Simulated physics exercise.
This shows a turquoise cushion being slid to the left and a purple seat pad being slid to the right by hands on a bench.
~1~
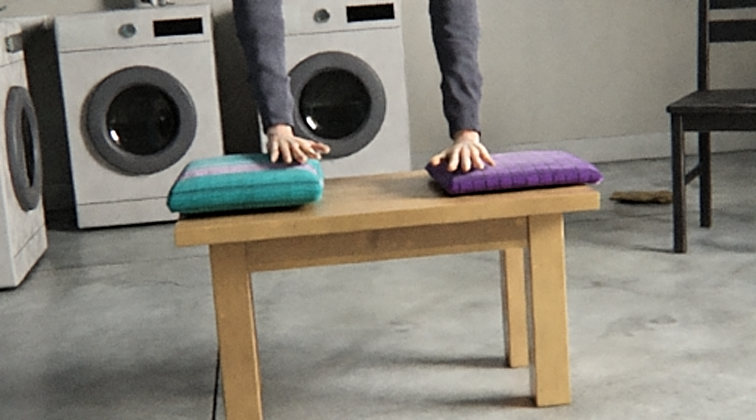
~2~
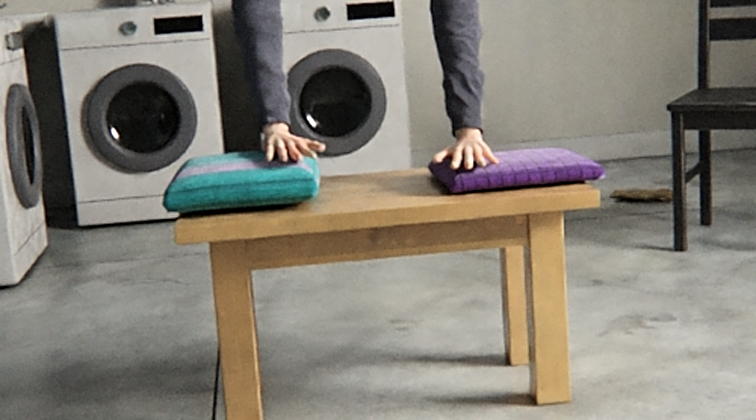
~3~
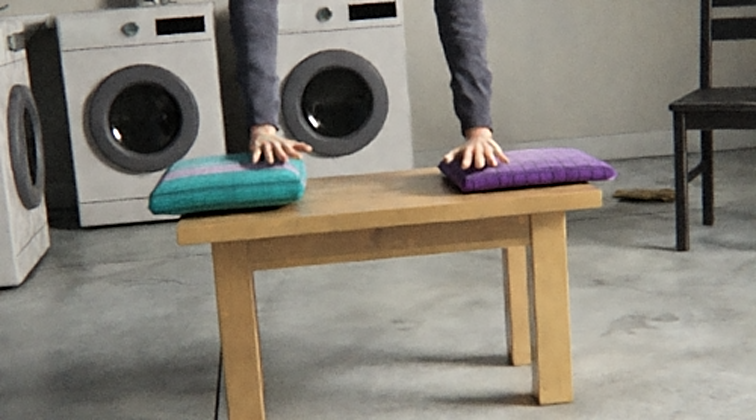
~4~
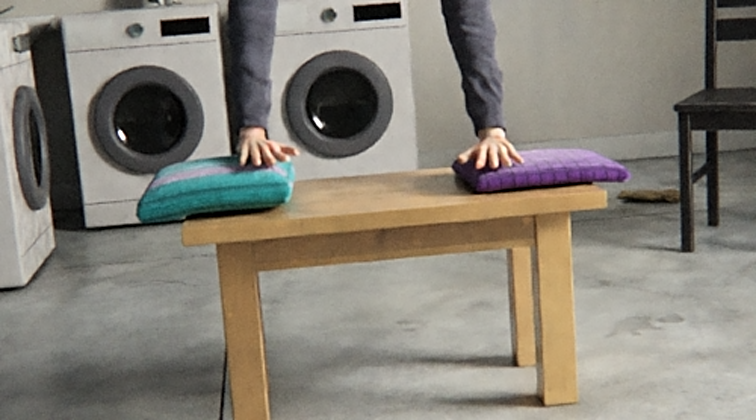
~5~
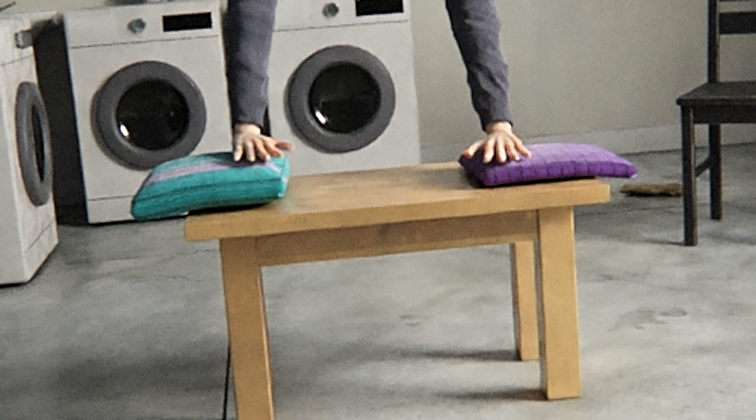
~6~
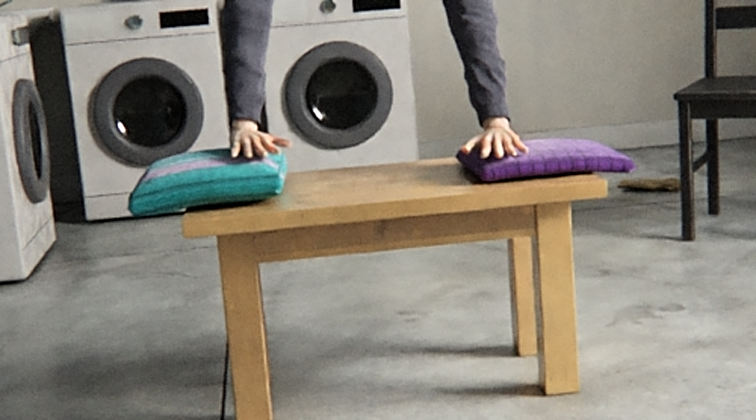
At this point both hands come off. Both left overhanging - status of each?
Status: Turquoise cushion still on; purple seat pad still on.
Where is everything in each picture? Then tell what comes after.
Cushion tip (175, 196); seat pad tip (589, 171), in the first picture.
Cushion tip (171, 196); seat pad tip (592, 168), in the second picture.
Cushion tip (157, 198); seat pad tip (602, 169), in the third picture.
Cushion tip (146, 206); seat pad tip (616, 171), in the fourth picture.
Cushion tip (140, 204); seat pad tip (624, 167), in the fifth picture.
Cushion tip (137, 200), about a third past the edge; seat pad tip (621, 162), about a third past the edge, in the sixth picture.
Then, 0.26 s on from there, cushion as it was left; seat pad as it was left.
In the end, cushion as it was left; seat pad as it was left. The turquoise cushion remains on top and the purple seat pad holds its place.
